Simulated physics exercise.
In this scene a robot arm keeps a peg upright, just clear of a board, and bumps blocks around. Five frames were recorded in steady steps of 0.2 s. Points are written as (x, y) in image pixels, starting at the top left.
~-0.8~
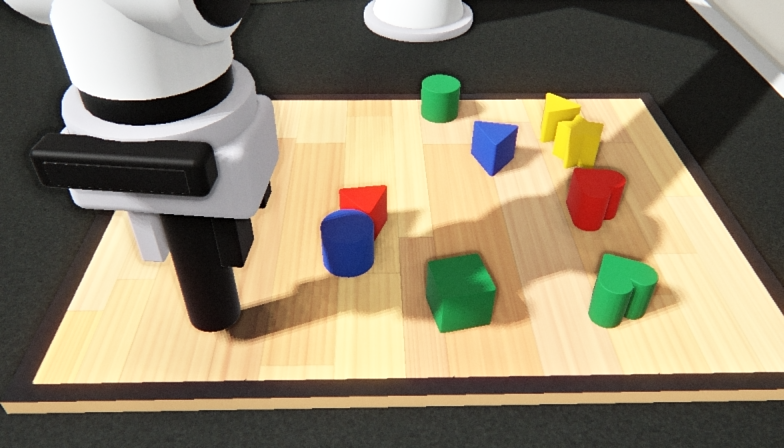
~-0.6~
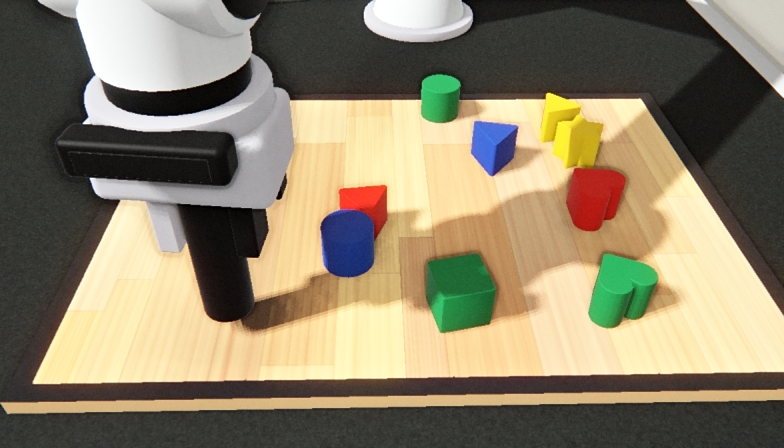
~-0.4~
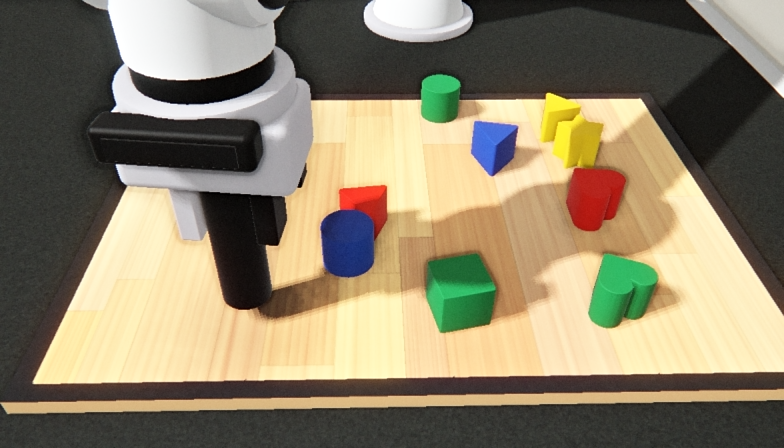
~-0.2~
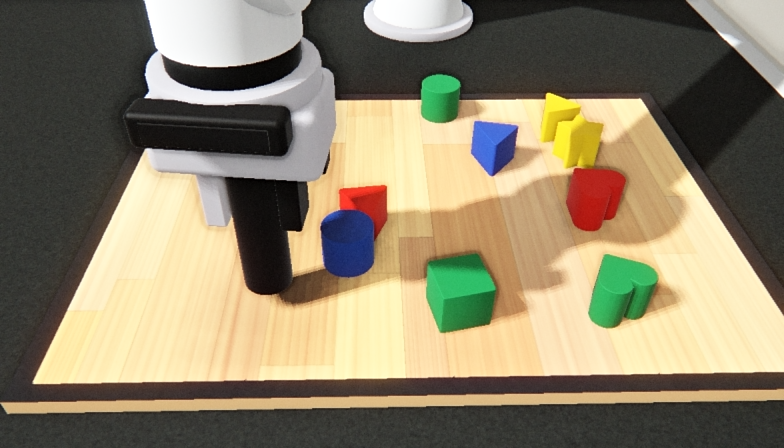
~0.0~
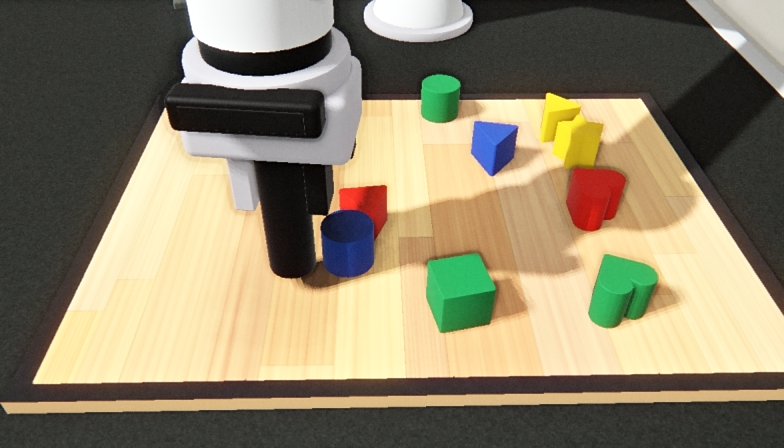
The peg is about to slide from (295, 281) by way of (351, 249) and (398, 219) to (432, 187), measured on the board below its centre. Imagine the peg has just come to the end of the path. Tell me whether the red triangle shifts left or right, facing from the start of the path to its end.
Taking start-to-end as forward, the block's sideways shift goes to the left.
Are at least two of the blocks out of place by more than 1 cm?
I believe so.
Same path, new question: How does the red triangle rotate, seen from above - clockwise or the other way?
Counter-clockwise, from overhead.
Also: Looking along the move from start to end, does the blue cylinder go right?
That would be a yes.
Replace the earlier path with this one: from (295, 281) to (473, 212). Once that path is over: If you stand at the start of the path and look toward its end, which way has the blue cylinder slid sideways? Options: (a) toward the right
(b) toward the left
Answer: A.
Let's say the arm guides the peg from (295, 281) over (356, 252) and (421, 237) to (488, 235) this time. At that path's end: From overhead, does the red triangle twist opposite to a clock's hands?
The answer is yes.
What follows on the original path. One third of the way, peg at (351, 232); blue cylinder at (398, 209); red triangle at (382, 186), turned 65° anticlockwise.
Two thirds of the way, peg at (399, 201); blue cylinder at (441, 199); red triangle at (404, 163), turned 55° anticlockwise.
At the end, peg at (433, 170); blue cylinder at (441, 198); red triangle at (419, 137), turned 85° anticlockwise; blue triangle in place.
